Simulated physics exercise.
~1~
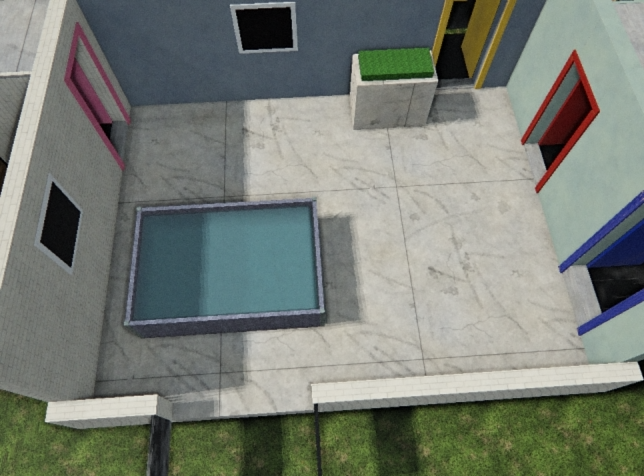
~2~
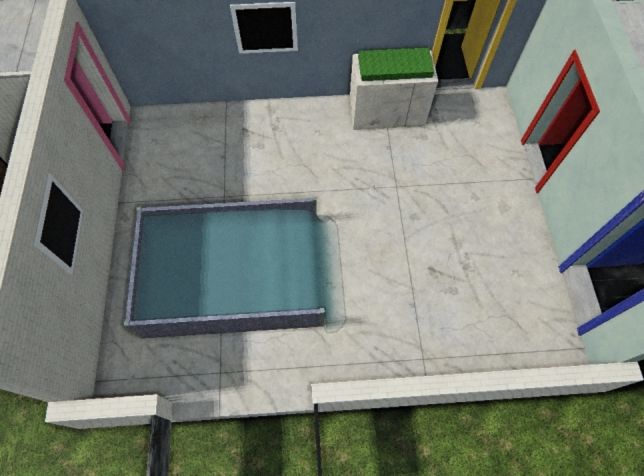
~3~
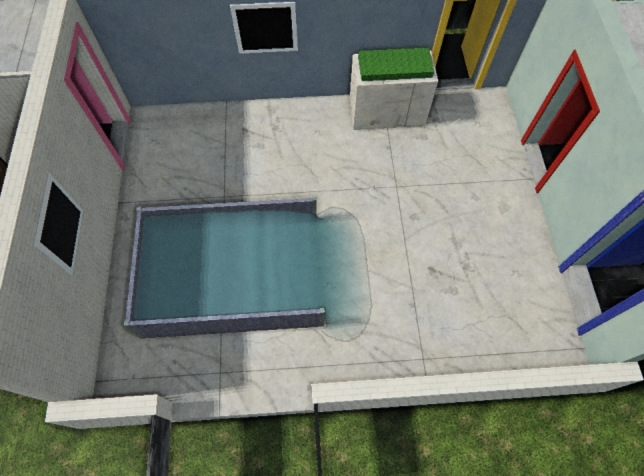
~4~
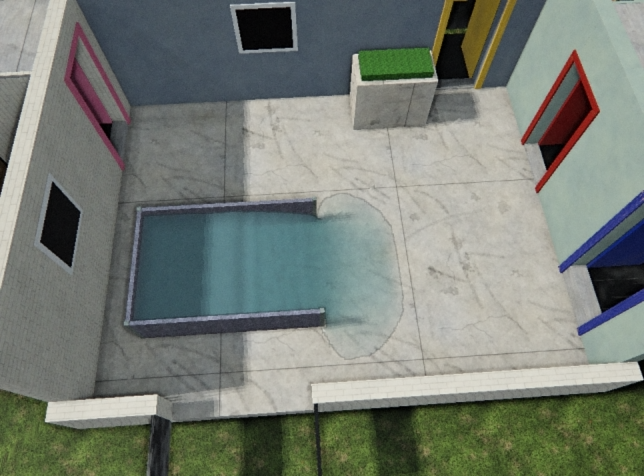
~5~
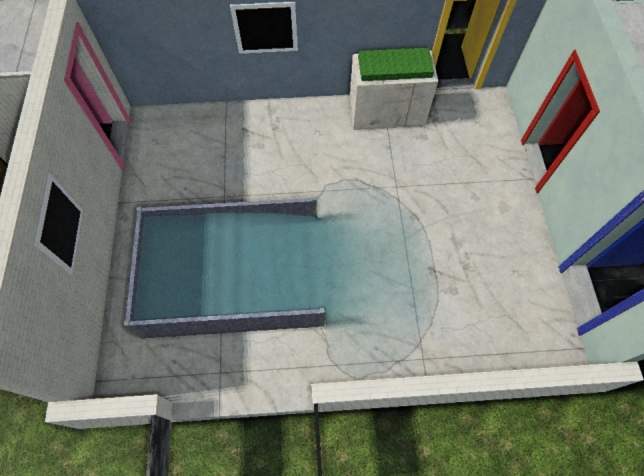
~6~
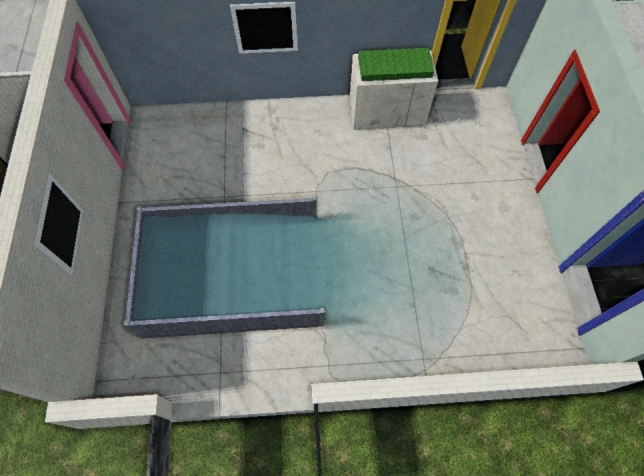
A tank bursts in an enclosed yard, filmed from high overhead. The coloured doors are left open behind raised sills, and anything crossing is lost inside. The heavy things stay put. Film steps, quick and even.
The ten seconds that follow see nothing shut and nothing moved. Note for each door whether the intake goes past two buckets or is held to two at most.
My prediction: The yellow door is overrun past two buckets, the pink door is not overrun past two buckets, the blue door is not overrun past two buckets, the red door is overrun past two buckets.
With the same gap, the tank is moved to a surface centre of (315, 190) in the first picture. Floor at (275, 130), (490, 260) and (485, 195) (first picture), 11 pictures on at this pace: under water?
First spot bare, second swamped, third swamped.
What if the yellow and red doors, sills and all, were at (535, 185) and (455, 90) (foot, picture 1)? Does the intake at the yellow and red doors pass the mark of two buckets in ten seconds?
Here the yellow door tops the limit while the red door tops the limit.
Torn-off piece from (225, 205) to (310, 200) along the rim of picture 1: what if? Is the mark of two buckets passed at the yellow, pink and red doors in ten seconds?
One by one: The yellow door takes more, the pink door goes over, the red door takes more.
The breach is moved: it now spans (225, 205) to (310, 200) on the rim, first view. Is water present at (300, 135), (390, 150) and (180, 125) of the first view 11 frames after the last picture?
Point by point: Swamped, swamped and swamped.
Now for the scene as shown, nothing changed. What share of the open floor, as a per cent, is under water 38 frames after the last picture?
I'd say 65 per cent.
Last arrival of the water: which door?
Looks like the pink-painted one.
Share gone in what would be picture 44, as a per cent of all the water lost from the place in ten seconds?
Close to 55 per cent.
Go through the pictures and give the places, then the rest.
The tank at (227, 260) is whole and still, in the first frame.
Water pours out at (316, 264) and has run to (328, 329), in the second frame.
Water pours out at (316, 266) and has run to (356, 332), in the third frame.
The front is at (369, 346), out from the gap at (316, 266), in the fourth frame.
Water pours out at (316, 267) and has run to (431, 308), in the fifth frame.
Water pours out at (316, 267) and has run to (466, 290), in the sixth frame.
A moment on, water covers 40 % of the floor; the yellow door not reached, the pink door not reached, the blue door wet at the sill, nothing in, the red door not reached.
Next, water covers 50 % of the floor; the yellow door not reached, the pink door not reached, the blue door wet at the sill, nothing in, the red door under two buckets in.
Then, water covers 50 % of the floor; the yellow door under two buckets in, the pink door not reached, the blue door under two buckets in, the red door far over two buckets in.
Later, water covers 65 % of the floor; the yellow door far over two buckets in, the pink door not reached, the blue door under two buckets in, the red door far over two buckets in.
In the end, water covers 100 % of the floor; the yellow door far over two buckets in, the pink door wet at the sill, nothing in, the blue door under two buckets in, the red door far over two buckets in.
